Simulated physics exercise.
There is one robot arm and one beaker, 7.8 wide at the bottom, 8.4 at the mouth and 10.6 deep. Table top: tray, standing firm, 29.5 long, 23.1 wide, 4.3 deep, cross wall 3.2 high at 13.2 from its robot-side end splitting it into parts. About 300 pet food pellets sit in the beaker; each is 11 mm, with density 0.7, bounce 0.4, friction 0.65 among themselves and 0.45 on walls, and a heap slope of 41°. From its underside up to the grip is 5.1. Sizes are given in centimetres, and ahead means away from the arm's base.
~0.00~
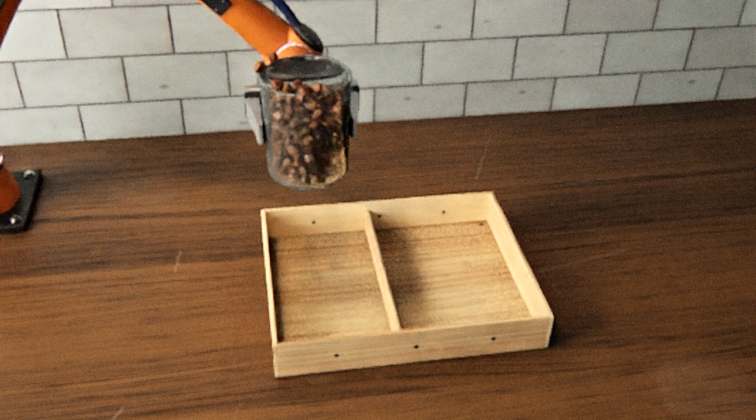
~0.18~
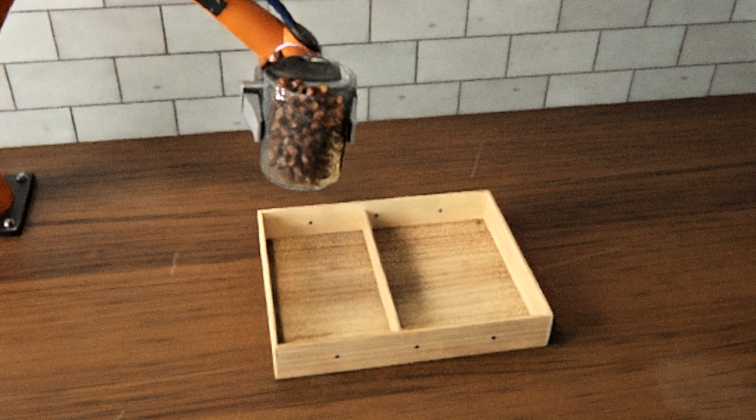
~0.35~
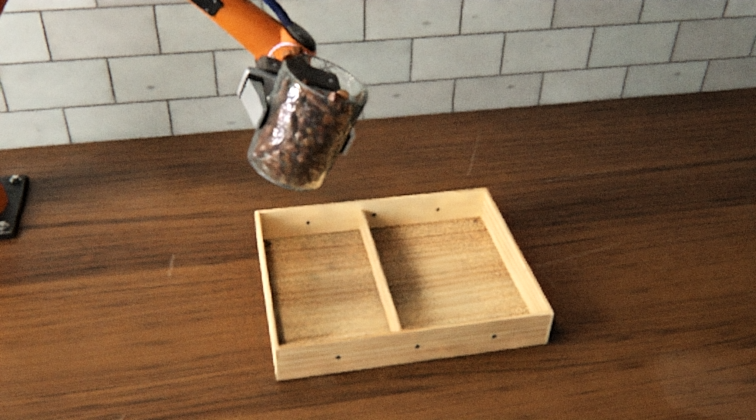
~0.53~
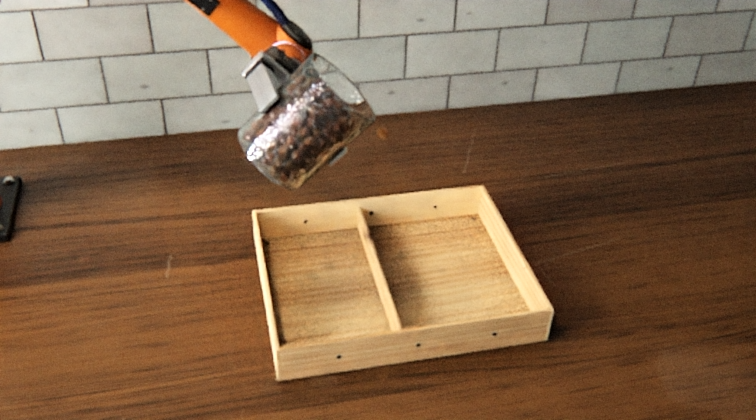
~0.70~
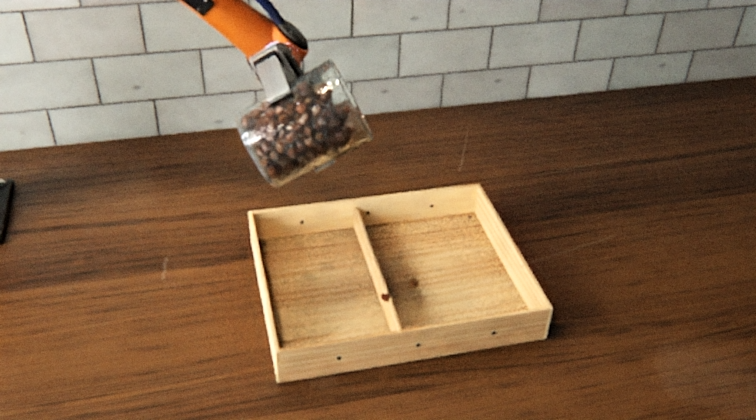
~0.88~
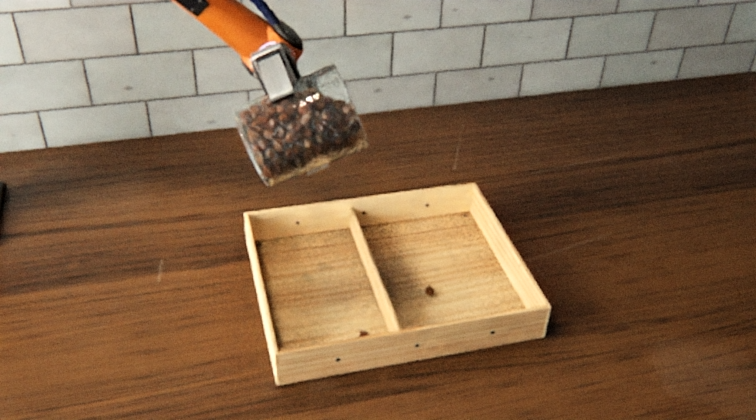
An orange robot arm tilts a clear beaker of brown pellets above a divided wooden tray.
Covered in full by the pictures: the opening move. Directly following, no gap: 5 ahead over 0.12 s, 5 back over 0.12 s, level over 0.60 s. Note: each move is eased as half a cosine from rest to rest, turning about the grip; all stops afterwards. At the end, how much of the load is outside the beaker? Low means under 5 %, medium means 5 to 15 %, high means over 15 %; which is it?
It is high.
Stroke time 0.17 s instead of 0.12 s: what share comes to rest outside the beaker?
Roughly 10 in a hundred.
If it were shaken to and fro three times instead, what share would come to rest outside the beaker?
Probably about 45 in a hundred.
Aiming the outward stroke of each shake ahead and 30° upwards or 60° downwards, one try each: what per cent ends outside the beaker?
Near 40 and 5 percent respectively.
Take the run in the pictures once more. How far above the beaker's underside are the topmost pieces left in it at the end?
Around 10.0 cm up.
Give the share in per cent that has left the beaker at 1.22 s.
25 %.
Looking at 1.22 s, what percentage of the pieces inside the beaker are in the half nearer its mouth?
Mouth half share: Roughly 40 %.
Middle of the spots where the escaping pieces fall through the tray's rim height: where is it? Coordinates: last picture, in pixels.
Estimated centre around (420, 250) in pixels.
After 1.22 s, tilted 66° forward, highest piece 25 above the table; 229 in the beaker, 33 in the far-side part, 6 in the robot-side part, 30 in flight or on a rim.
After 1.55 s, tilted 13° forward, highest piece 28 above the table; 228 in the beaker, 60 in the far-side part, 10 in the robot-side part.
After 1.92 s, level, highest piece 28 above the table; 228 in the beaker, 60 in the far-side part, 10 in the robot-side part.
After 2.97 s, level, highest piece 28 above the table; 228 in the beaker, 60 in the far-side part, 10 in the robot-side part.
In the end, 228 in the beaker, 60 in the far-side part, 10 in the robot-side part. That is 23 % outside the beaker.
